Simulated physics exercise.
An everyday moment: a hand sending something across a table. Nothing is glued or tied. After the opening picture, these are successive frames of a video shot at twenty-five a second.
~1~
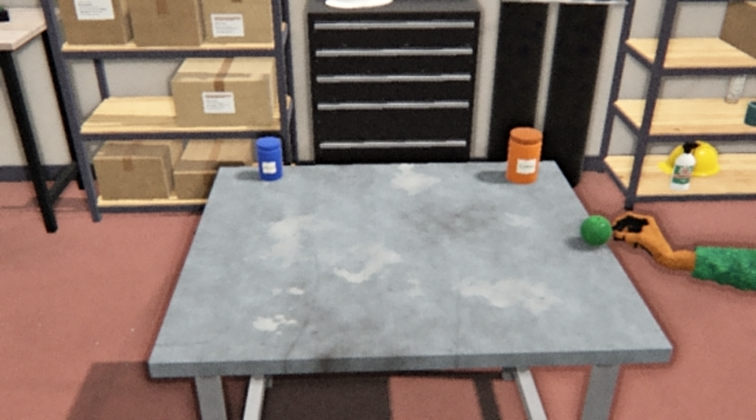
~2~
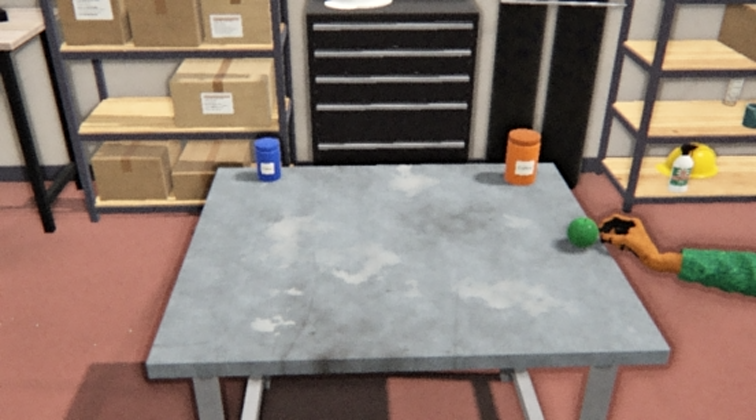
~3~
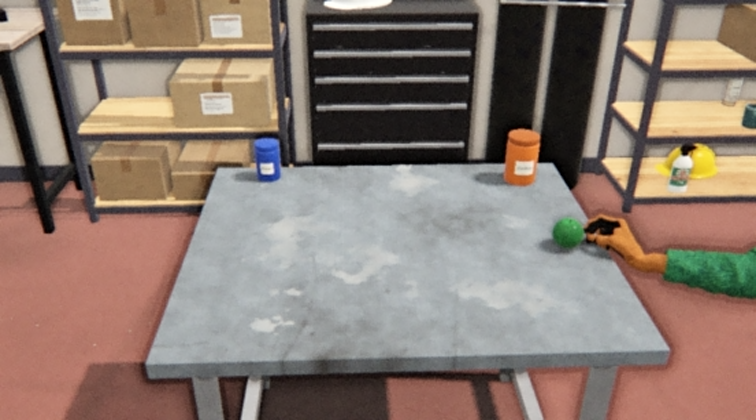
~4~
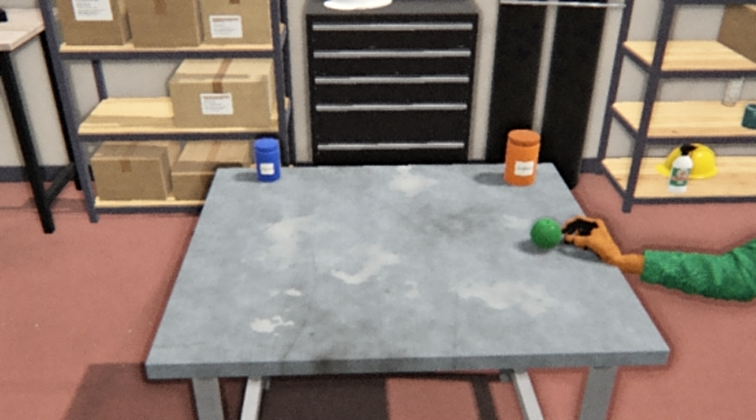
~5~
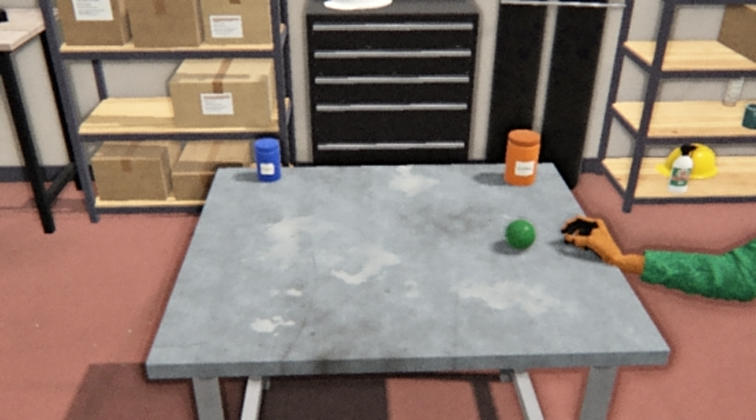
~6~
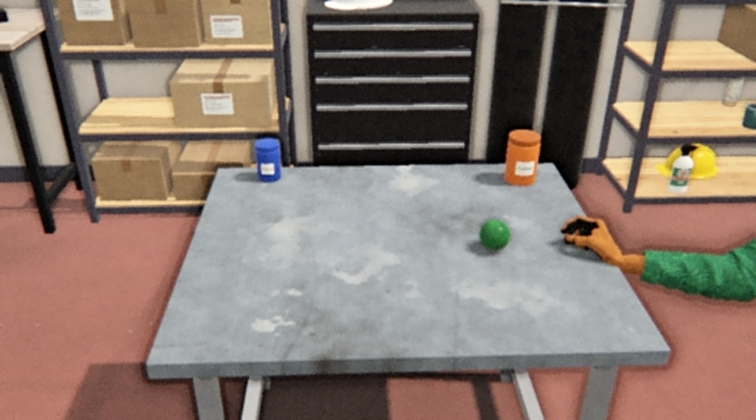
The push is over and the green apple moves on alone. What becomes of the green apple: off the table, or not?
The green apple falls off the table.
Then, 0.20 s past the last view, green apple displaced well along near (368, 238).
Then, 0.50 s past the last view, green apple now off the table.
Then, 0.70 s past the last view, things are still on the move.
Then, 1.00 s past the last view, as before.
Finally, off the table, green apple.
